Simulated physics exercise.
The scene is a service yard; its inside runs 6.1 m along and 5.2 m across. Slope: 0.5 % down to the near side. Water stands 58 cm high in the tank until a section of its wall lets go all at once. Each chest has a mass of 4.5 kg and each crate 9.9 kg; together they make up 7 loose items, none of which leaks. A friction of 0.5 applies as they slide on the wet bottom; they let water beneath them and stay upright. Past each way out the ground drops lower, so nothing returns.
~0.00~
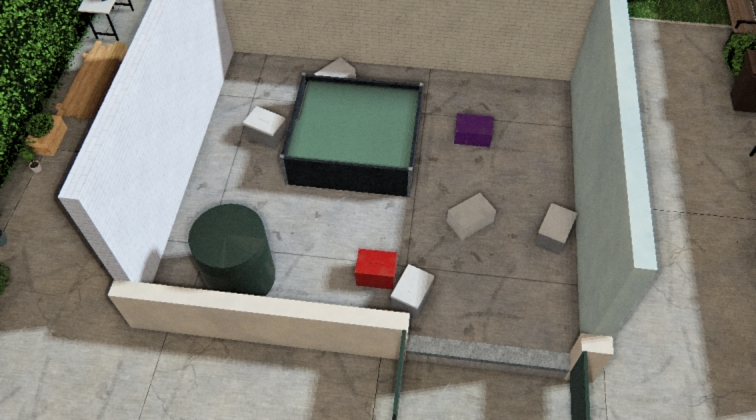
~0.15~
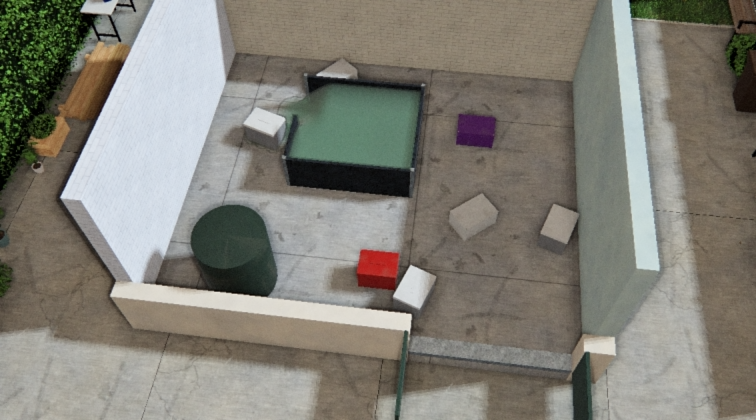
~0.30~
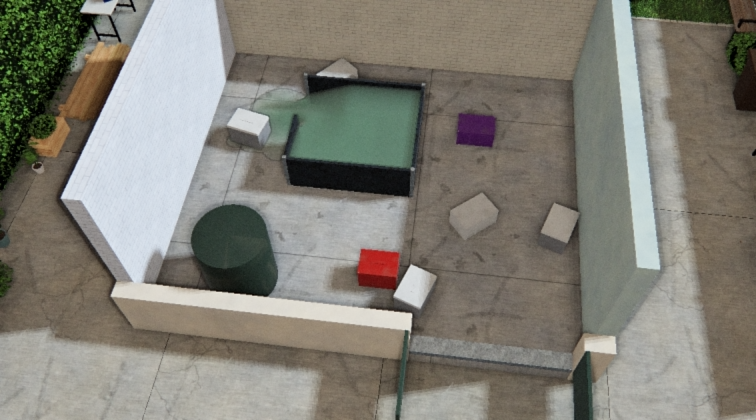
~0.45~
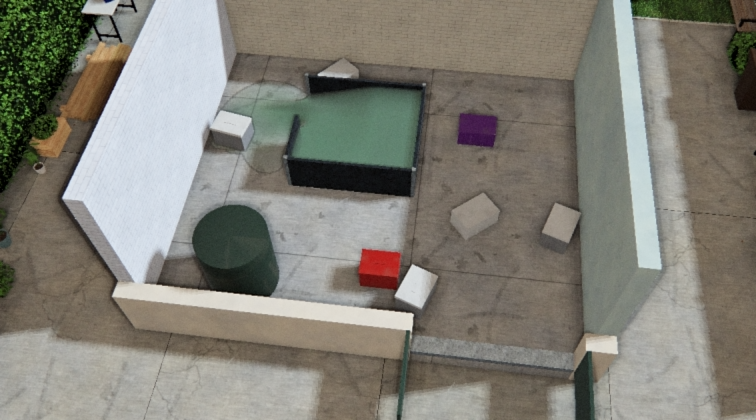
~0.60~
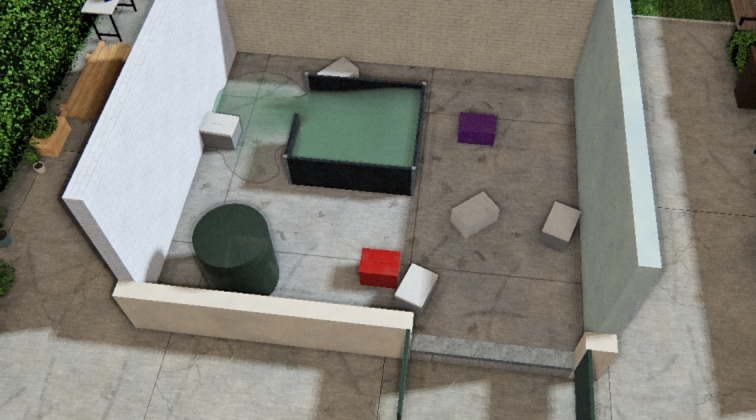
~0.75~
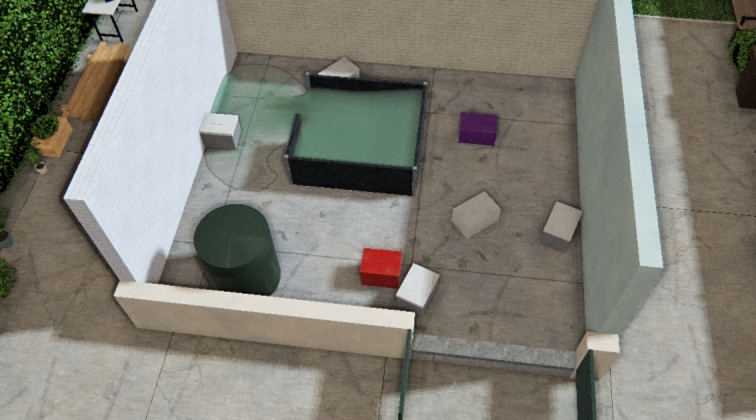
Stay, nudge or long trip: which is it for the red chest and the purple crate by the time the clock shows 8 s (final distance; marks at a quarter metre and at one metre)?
Final spots: Red chest a long way off, purple crate near where it began.
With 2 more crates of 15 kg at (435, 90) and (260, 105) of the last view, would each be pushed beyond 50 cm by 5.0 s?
In sequence: Beyond it, then beyond it.
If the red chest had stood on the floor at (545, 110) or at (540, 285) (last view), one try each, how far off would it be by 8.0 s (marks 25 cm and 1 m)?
Outcomes in order: It is taken a long way; it is shifted a bit.
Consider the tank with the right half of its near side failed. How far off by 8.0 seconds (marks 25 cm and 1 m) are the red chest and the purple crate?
Under that change the red chest would be borne far and the purple crate would sit tight.
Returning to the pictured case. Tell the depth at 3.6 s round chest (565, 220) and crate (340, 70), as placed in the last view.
About 0 and 6 cm.
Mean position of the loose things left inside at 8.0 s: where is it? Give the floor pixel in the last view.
Somewhere near (495, 243).
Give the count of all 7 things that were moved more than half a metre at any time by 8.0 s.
Tally: 5.
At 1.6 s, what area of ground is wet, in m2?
Roughly 8.0 m2.
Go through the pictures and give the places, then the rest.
The first frame shows the red chest at (376, 262), on the bottom; the purple crate at (475, 124), on the bottom; water covers 3.3 m2; 0 of 7 have shifted.
The second frame shows the red chest at (378, 263) rests on the ground; the purple crate at (477, 125), on the bottom; 3.7 m2 under water; 0 of 7 have shifted.
The third frame shows the red chest at (379, 263), on the bottom; the purple crate at (477, 124) rests on the ground; water covers 4.4 m2; 1 of 7 have shifted.
The fourth frame shows the red chest at (380, 263) rests on the ground; the purple crate at (478, 124) rests on the ground; water covers 5.3 m2; 1 of 7 have shifted.
The fifth frame shows the red chest at (380, 262) rests on the ground; the purple crate at (478, 123), on the bottom; 6.0 m2 under water; 1 of 7 have shifted.
The sixth frame shows the red chest at (381, 262) rests on the ground; the purple crate at (479, 123), on the bottom; 6.5 m2 under water; 1 of 7 have shifted.
After 1.6 s the red chest is near (381, 262), 0.0 m from its start, aground; the purple crate is near (479, 123), 0.0 m from its start, aground; 0 of 7 are out; 0 afloat.
After 3.6 s the red chest is near (381, 262), 0.0 m from its start, aground; the purple crate is near (479, 123), 0.0 m from its start, aground; 0 of 7 are out; 1 afloat.
After 5.6 s the red chest is near (399, 265), 0.3 m from its start, afloat; the purple crate is near (479, 123), 0.0 m from its start, aground; 0 of 7 are out; 2 afloat.
After 8.0 s the red chest is near (484, 267), 1.4 m from its start, afloat; the purple crate is near (479, 123), 0.0 m from its start, aground; 0 of 7 are out; 6 afloat.
